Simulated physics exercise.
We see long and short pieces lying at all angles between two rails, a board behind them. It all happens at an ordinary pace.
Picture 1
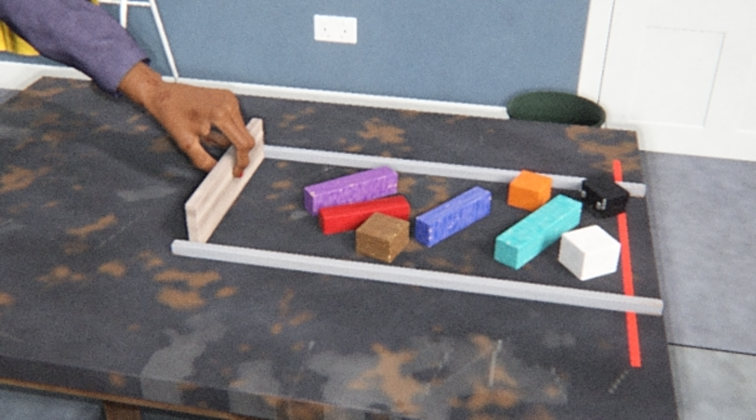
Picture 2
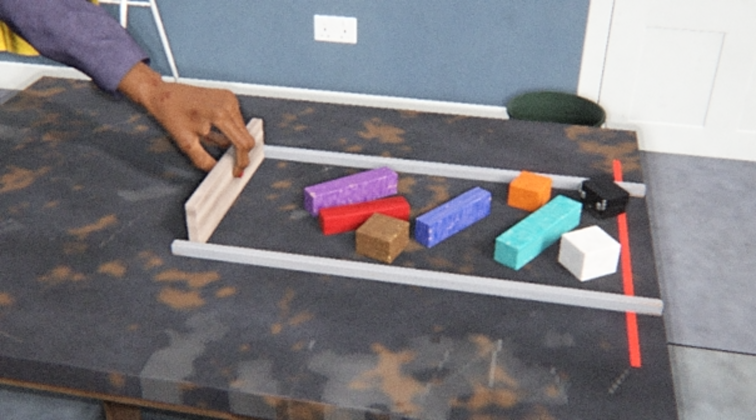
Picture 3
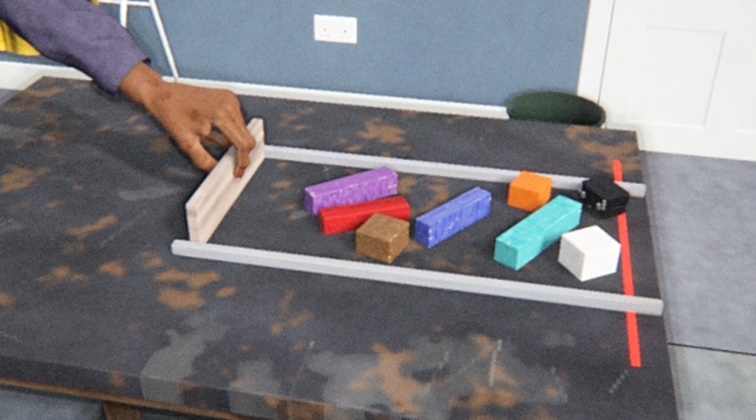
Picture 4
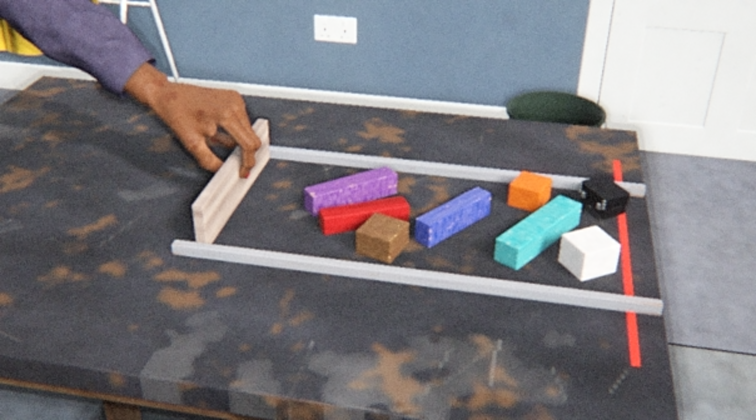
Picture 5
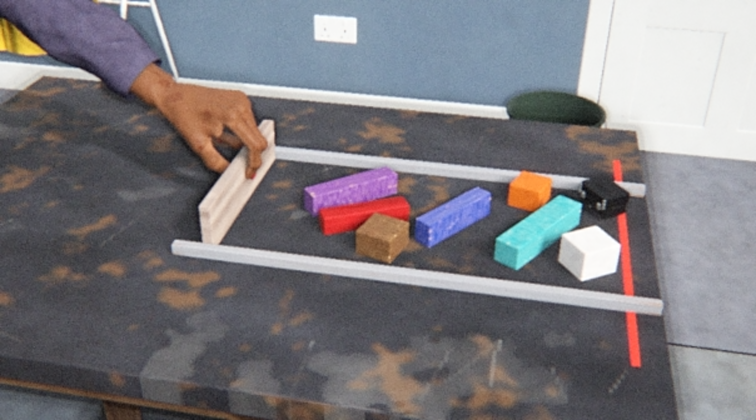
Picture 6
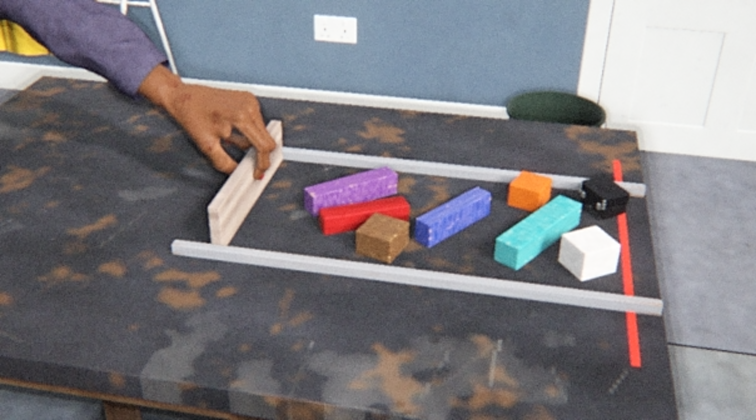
The clip shows a hand holding a wooden board upright behind colored blocks scattered between two rails on a dark table. The board stays nearly still, then slides slightly right, while the blocks and the red tape stay put.
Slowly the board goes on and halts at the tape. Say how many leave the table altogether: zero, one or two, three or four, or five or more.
As it turns out, the number that fall off is five or more.
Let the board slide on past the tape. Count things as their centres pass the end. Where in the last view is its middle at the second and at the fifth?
First at (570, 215), next at (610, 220).
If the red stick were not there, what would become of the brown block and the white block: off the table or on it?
The brown block stays on; the white block tumbles off.
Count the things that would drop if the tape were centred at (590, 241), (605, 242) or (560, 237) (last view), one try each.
In that order 3, 4 and 1.
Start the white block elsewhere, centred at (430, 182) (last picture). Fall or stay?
From there it tumbles off.
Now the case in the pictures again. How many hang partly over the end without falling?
That would be 2.
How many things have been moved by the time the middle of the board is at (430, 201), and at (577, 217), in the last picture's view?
At the one place 4, at the other 8.
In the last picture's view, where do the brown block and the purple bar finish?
The brown block stops around (656, 285); the purple bar around (634, 212).
Early on, none off yet; black case at rest near (604, 199); white block at rest near (589, 253); turquoise bar at rest near (539, 231).
Finally, the number that fall off is five or more; lost, blue bar, orange block, turquoise bar, white block and black case.
